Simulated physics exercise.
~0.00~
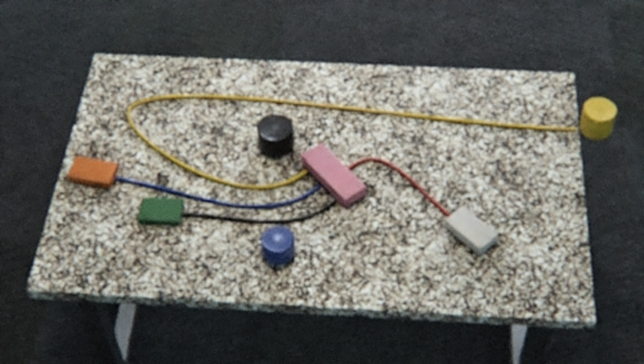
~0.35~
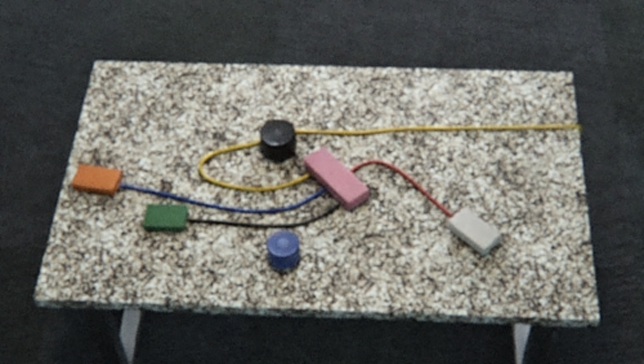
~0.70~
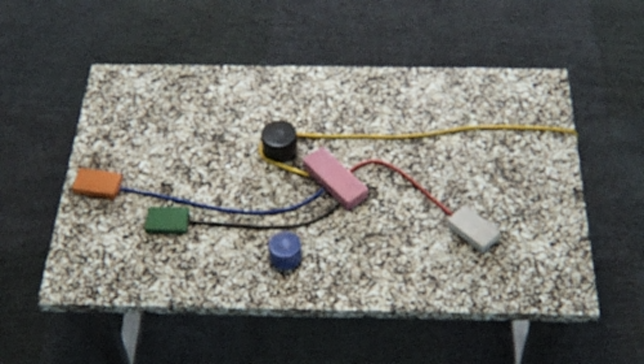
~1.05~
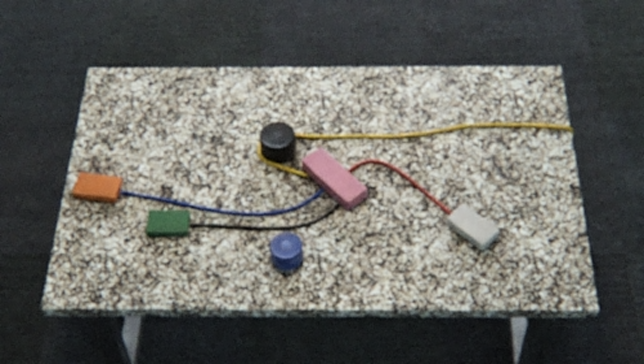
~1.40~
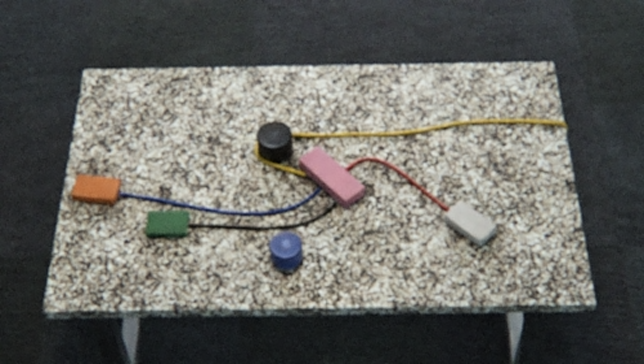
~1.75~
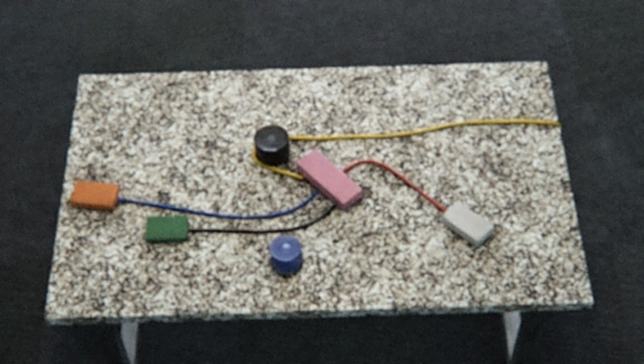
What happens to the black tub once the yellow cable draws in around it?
The black tub hardly stirs, staying in practically the same spot on the tabletop with the yellow cable bent around it.
